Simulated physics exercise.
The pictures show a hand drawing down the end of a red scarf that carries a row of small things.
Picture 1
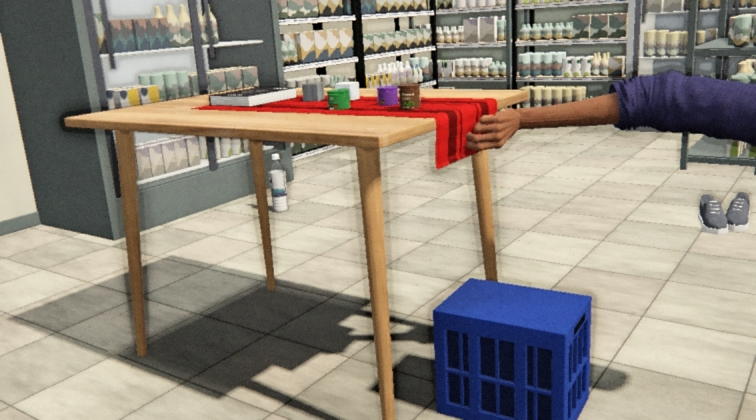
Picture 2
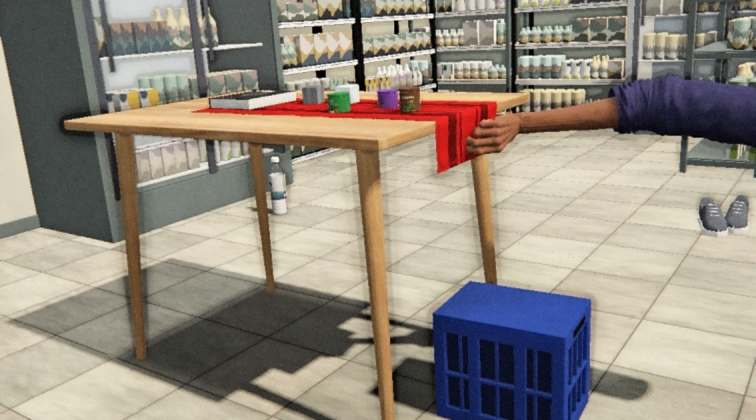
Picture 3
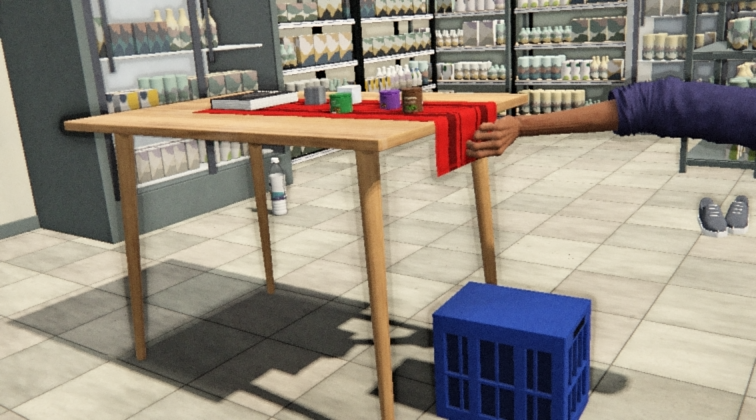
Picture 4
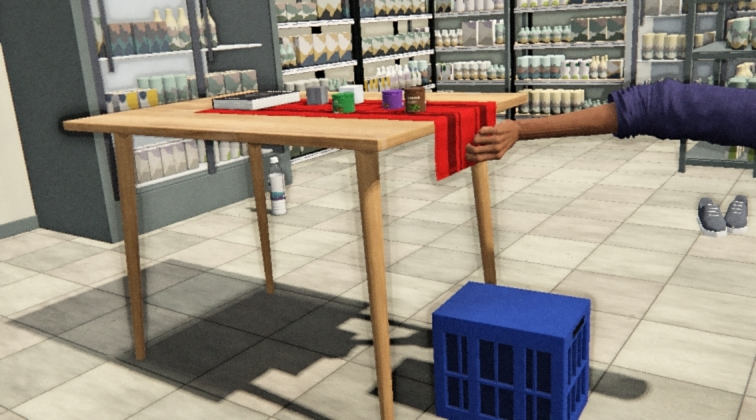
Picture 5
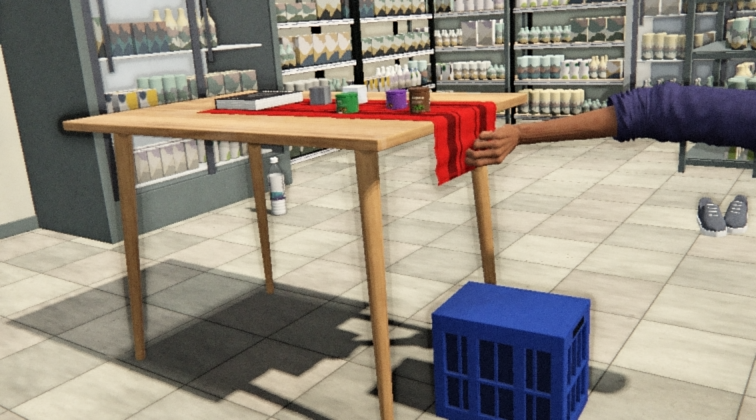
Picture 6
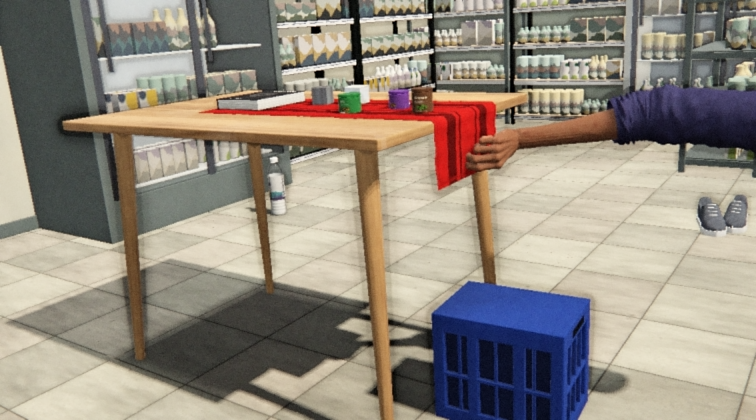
A hand slowly drawing a red scarf down over a wooden table's edge, small coloured pots shifting slightly right with it.
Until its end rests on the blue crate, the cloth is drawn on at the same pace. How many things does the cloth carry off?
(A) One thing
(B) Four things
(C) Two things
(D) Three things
D.
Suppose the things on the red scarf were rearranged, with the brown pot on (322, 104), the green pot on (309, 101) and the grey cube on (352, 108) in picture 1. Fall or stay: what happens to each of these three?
Brown pot safe, green pot safe, grey cube lost.
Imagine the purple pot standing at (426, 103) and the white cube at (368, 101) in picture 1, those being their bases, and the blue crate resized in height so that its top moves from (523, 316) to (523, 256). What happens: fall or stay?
Purple pot: Lost; white cube: Safe.
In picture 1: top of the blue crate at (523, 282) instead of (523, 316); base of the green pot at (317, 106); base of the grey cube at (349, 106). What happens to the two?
The green pot remains up, the grey cube remains up.
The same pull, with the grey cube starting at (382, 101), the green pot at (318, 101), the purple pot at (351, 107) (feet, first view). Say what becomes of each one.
The grey cube ends up knocked off; the green pot ends up still aboard; the purple pot ends up knocked off.
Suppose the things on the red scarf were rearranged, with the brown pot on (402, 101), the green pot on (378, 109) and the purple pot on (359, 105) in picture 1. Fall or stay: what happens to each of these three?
Note - brown pot lost, green pot lost, purple pot lost.
A little later, hem near (472, 228); brown pot gone.
Next, hem near (475, 274); brown pot and purple pot gone.
Later still, hem on the crate; brown pot, purple pot and green pot gone.
When it is over, hem on the crate; brown pot, purple pot and green pot gone. Over the edge go three.
